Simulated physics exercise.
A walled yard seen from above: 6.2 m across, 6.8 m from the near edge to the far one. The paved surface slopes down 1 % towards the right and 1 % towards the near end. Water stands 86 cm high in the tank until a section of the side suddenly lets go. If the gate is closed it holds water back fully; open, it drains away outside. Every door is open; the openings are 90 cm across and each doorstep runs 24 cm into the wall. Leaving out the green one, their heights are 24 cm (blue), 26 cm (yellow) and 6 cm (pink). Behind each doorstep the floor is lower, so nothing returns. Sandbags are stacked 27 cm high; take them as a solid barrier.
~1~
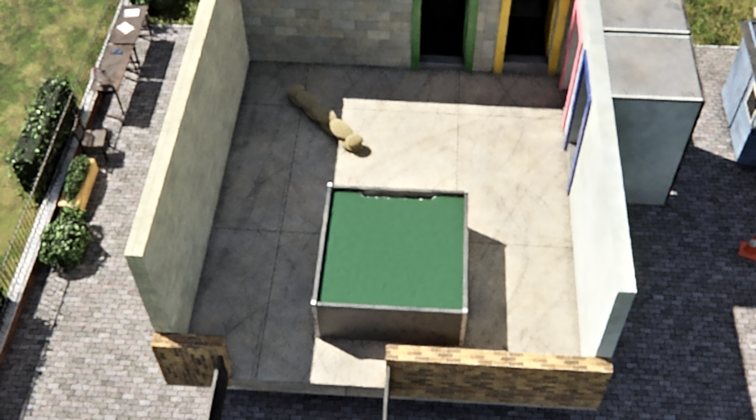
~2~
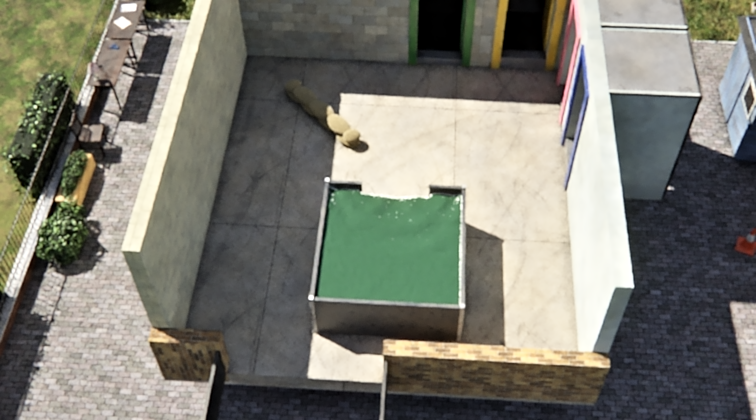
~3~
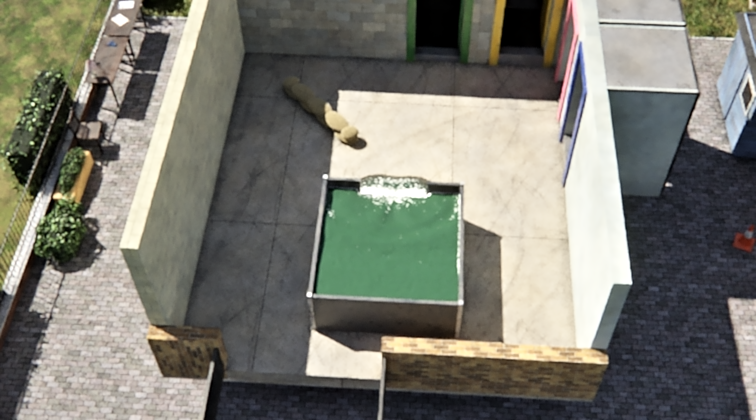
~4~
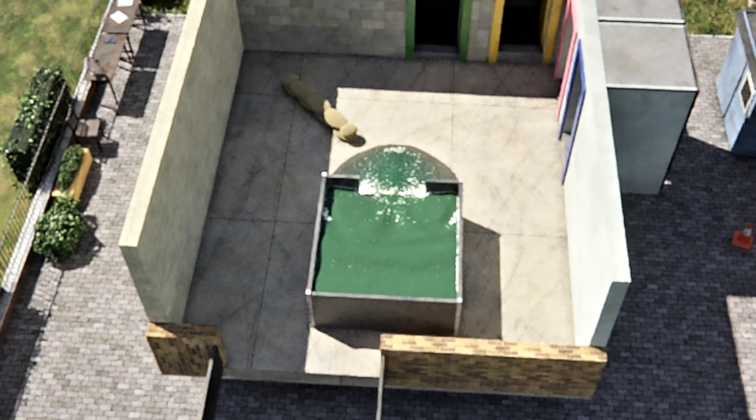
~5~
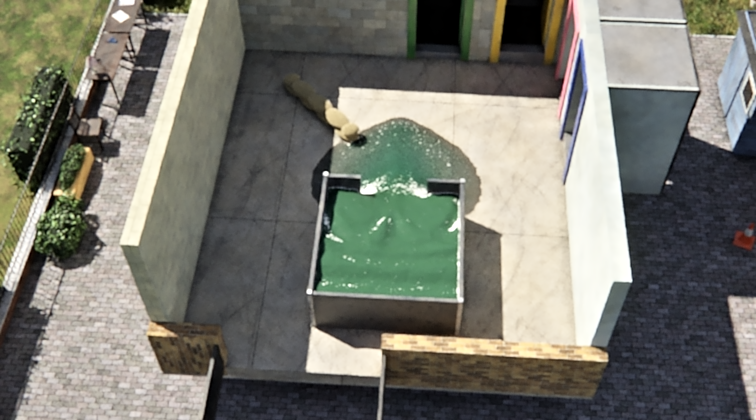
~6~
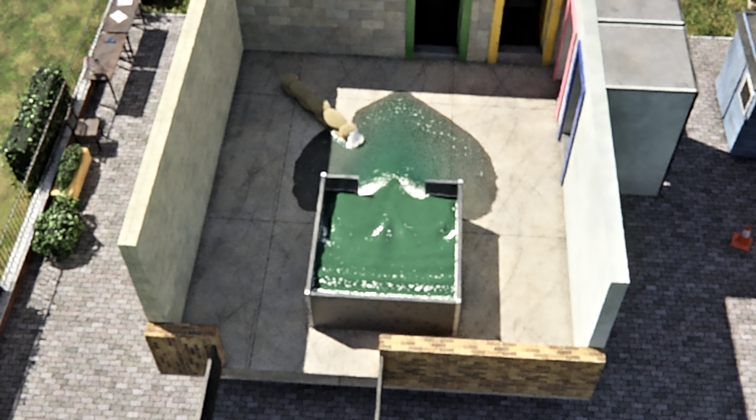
In a walled yard, green water pours from a tank's far side and spreads across the paving.
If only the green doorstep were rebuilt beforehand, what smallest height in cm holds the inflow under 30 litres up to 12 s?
It would have to be roughly 26 cm high.
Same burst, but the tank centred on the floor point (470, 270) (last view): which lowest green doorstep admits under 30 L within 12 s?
Then roughly 24 cm.
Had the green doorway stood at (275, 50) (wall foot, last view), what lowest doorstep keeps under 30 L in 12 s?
Roughly 17 cm.
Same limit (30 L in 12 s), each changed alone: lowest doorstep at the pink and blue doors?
Roughly 20 cm at pink and 7.5 cm at blue.
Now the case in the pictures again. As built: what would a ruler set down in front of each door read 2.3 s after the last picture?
In cm: Blue 5, green 27, yellow 27, pink 24.
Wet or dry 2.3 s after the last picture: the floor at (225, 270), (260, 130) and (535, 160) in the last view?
In that order: Dry, under water, flooded.
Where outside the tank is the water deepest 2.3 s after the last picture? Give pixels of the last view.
At about (552, 70).
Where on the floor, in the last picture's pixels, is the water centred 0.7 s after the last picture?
Around (390, 228).
Then, 0.7 s after the last picture water covers 40 % of the floor, deepest (46 cm) near (395, 206); 9 cm at the green door, 16 litres in over its 15 cm doorstep.
Then, 2.3 s after the last picture water covers 50 % of the floor, deepest (36 cm) near (552, 70); 27 cm at the green door, 153 litres in over its 15 cm doorstep.
Then, 11.3 s after the last picture water covers 95 % of the floor, deepest (18 cm) near (572, 375); 7 cm at the green door, 225 litres in over its 15 cm doorstep.
At the green door as built, the water peaked near 32 cm, 1.5 s after the last picture.
With a doorstep of 24 cm, 49 litres would have come in within the 12 s; with 28 cm, 18 litres. So under 30 litres takes about 26 cm.
